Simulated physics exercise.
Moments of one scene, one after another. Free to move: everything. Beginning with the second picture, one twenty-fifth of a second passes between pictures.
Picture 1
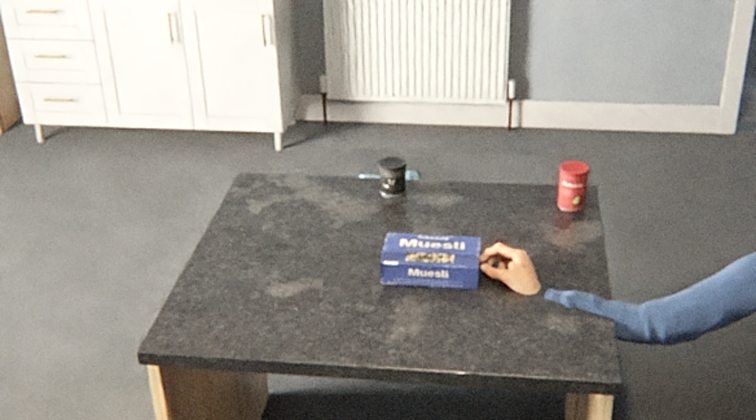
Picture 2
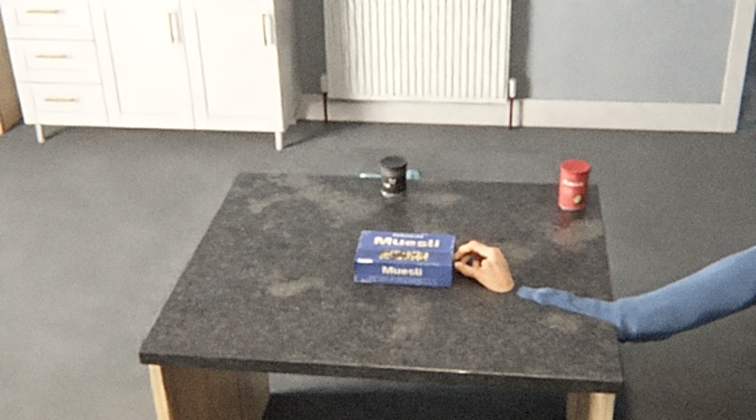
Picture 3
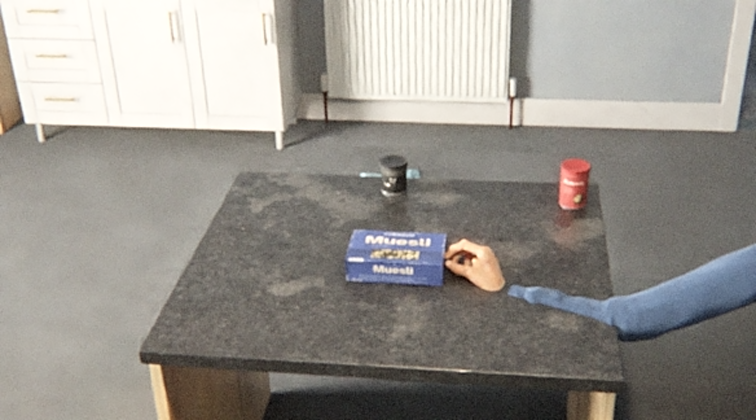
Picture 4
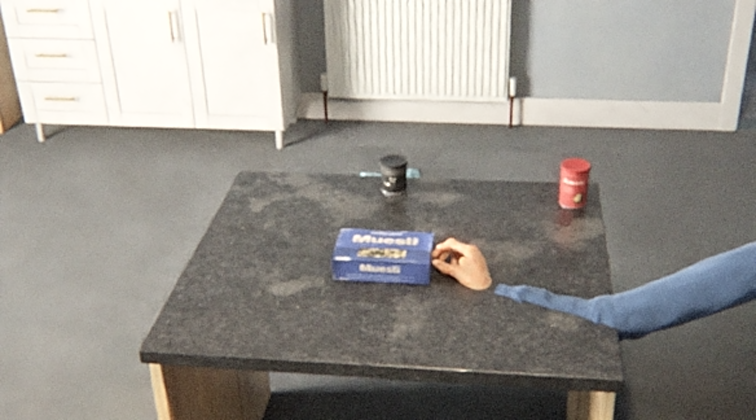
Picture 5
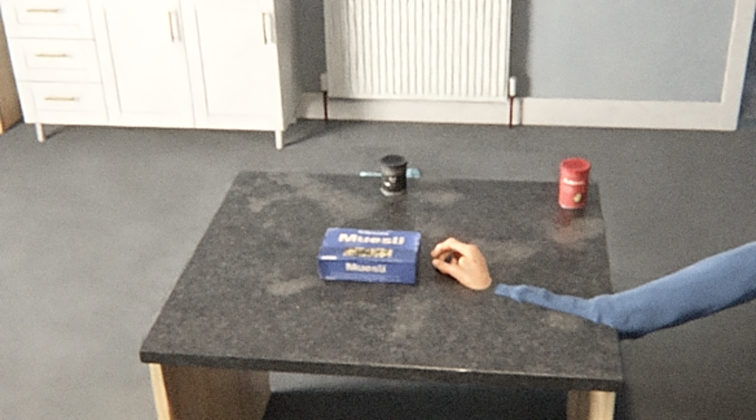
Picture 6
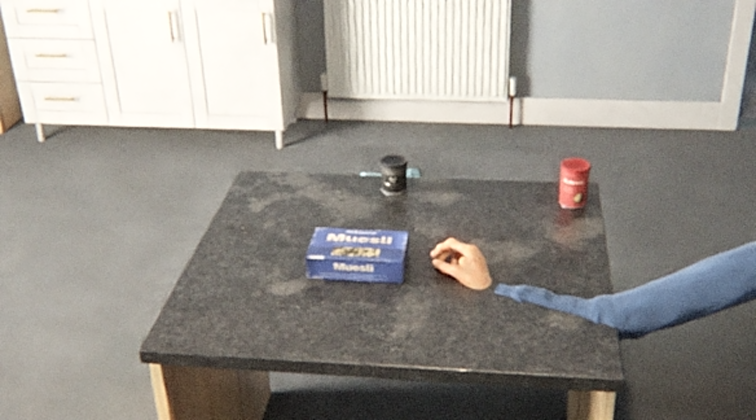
On a dark kitchen table, a hand pushing a blue muesli box left, then staying still as the box slides slightly farther.
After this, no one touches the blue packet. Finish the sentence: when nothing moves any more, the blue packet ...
... is still on the table.
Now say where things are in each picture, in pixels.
Under the hand; blue packet (431, 260), in the first frame.
Under the hand; blue packet (406, 258), in the second frame.
Under the hand; blue packet (397, 257), in the third frame.
Blue packet (384, 256), in the fourth frame.
Blue packet (370, 255) moved a little, in the fifth frame.
Blue packet (358, 255) moved a little, in the sixth frame.
Then, 0.10 s later than the last frame, blue packet moved a little near (336, 254).
Then, 0.20 s later than the last frame, blue packet moved about its own width near (324, 253).
When it is over, moved from the start, blue packet. End places, in pixels of the last picture, blue packet near (322, 253).
